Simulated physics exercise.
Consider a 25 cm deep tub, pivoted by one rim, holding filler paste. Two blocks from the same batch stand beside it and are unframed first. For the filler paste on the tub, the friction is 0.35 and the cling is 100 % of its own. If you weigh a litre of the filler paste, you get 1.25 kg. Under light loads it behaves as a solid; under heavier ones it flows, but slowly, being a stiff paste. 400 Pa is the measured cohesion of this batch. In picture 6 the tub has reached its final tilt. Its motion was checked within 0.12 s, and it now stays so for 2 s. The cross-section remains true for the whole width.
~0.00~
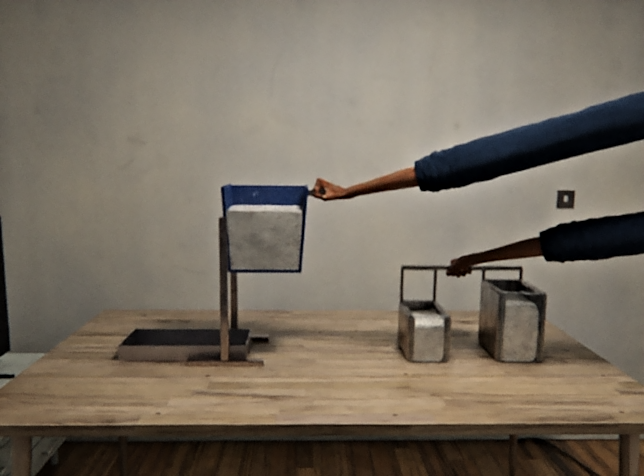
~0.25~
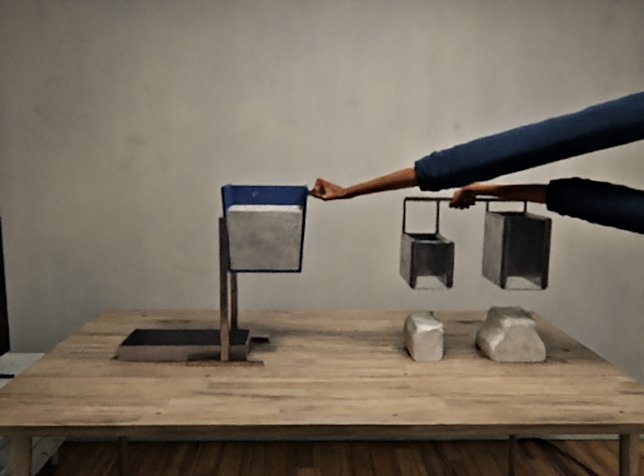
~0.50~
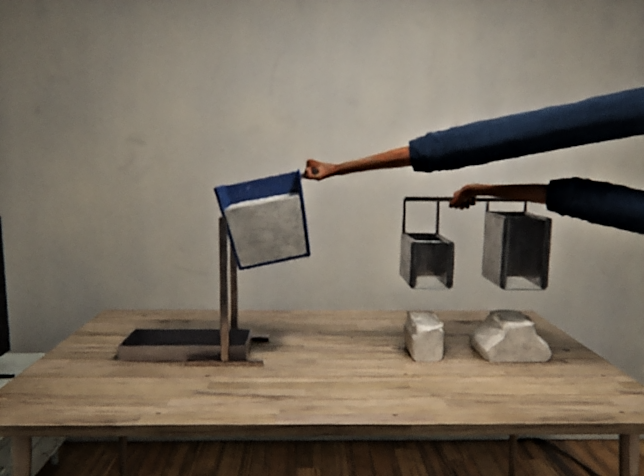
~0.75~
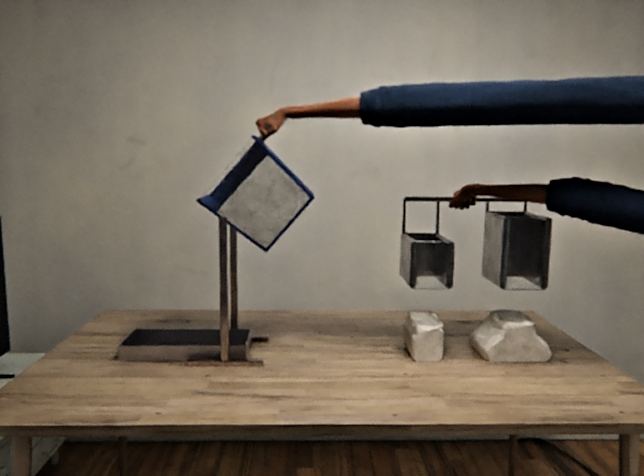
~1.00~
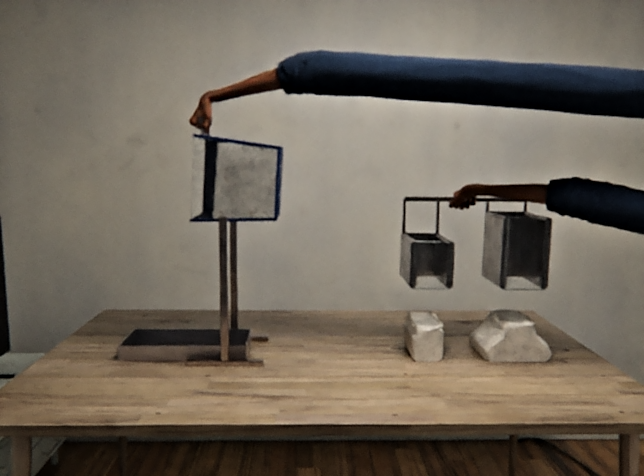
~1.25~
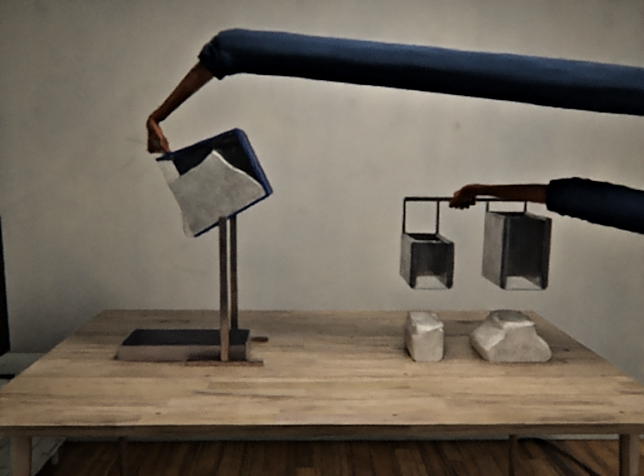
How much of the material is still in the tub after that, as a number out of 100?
About 0 out of 100.
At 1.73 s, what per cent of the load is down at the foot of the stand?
Some 75 per cent.
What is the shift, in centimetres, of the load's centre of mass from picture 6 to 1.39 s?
Shift: Some 14 cm.
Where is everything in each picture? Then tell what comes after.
In the first picture, handle-side rim at (305, 189), tilt 0 degrees; top of the filler paste at (235, 210); blocks stand 12 cm, 19 cm (left to right).
In the second picture, handle-side rim at (305, 189), tilt 0 degrees; top of the filler paste at (235, 210); blocks stand 12 cm, 14 cm (left to right).
In the third picture, handle-side rim at (296, 172), tilt 12 degrees; top of the filler paste at (294, 196); blocks stand 12 cm, 13 cm (left to right).
In the fourth picture, handle-side rim at (252, 138), tilt 49 degrees; top of the filler paste at (266, 158); blocks stand 12 cm, 13 cm (left to right).
In the fifth picture, handle-side rim at (194, 137), tilt 87 degrees; top of the filler paste at (219, 143); blocks stand 12 cm, 13 cm (left to right).
In the sixth picture, handle-side rim at (157, 161), tilt 116 degrees; top of the filler paste at (216, 153); blocks stand 12 cm, 13 cm (left to right).
After 1.39 s, the tub is at 116 degrees and holds 43 %.
After 1.56 s, the tub is at 116 degrees and holds 16 %.
After 1.73 s, the tub is at 116 degrees and holds 0 %.
After 1.90 s, the tub is at 116 degrees and holds 0 %.
After 3.25 s, at the end, the tub is at 116 degrees and holds 0 %.
